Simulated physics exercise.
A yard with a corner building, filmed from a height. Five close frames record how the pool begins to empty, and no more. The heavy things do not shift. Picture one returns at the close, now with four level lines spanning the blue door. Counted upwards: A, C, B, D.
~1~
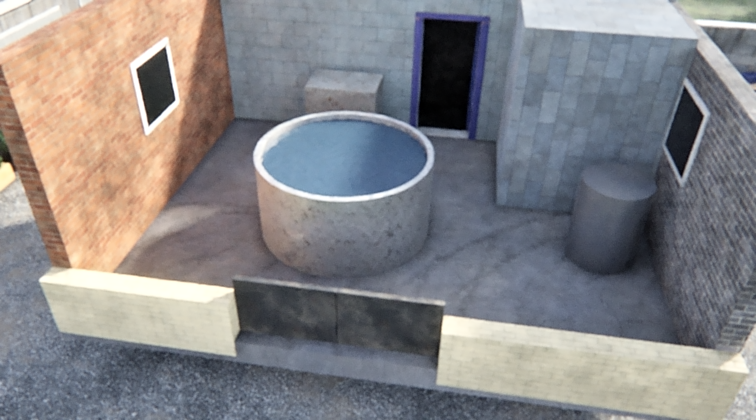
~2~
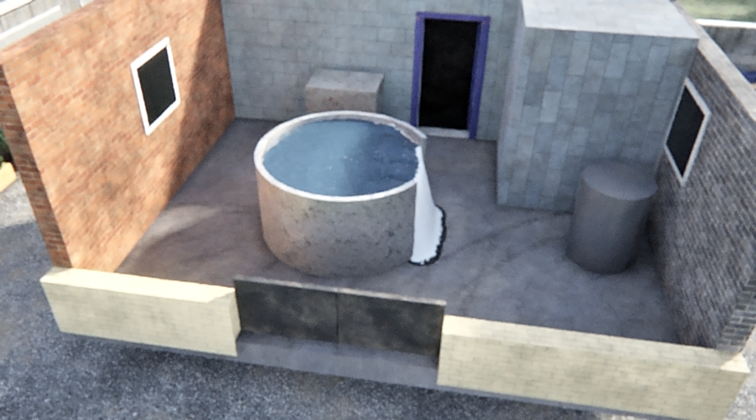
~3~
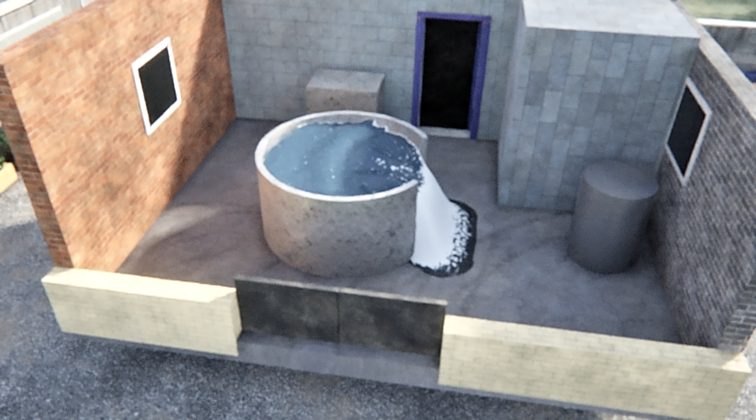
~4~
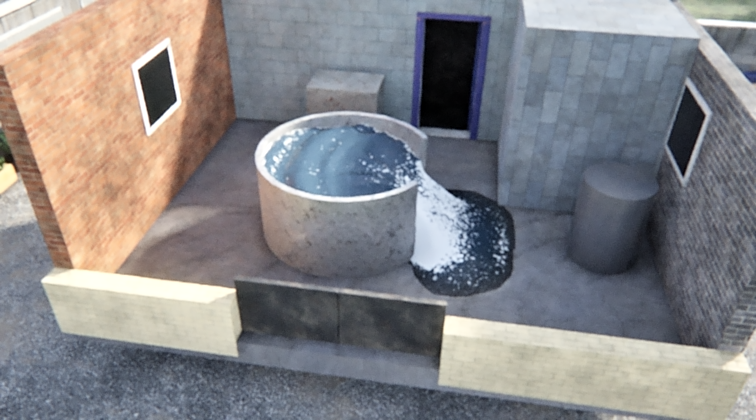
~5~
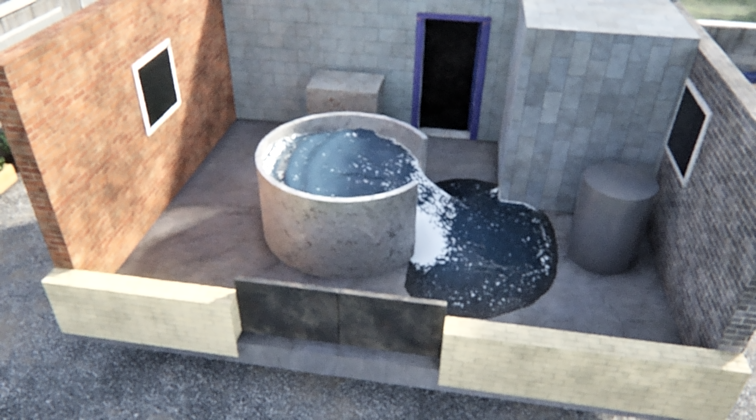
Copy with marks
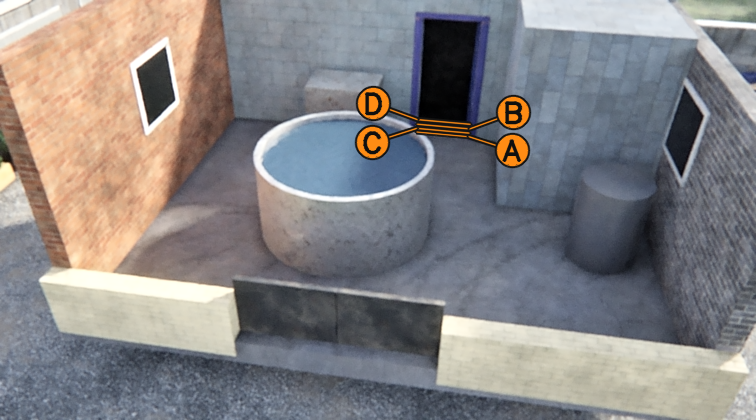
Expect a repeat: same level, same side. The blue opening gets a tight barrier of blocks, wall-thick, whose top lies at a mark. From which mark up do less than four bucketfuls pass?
That is height B.
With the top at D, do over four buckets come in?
No.
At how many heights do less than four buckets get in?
Two of the four.
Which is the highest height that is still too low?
C it is.
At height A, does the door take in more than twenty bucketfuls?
Yes, it does.
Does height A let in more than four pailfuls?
Yes, it does.
On the marked copy, A at (442, 134); B at (443, 126); C at (442, 130); D at (443, 121); from the bottom up A, C, B, D.
With A, dozens of bucketfuls pour in.
With B, a splash gets over, under a bucket.
With C, about 12 bucketfuls get in.
With D, nothing gets over.
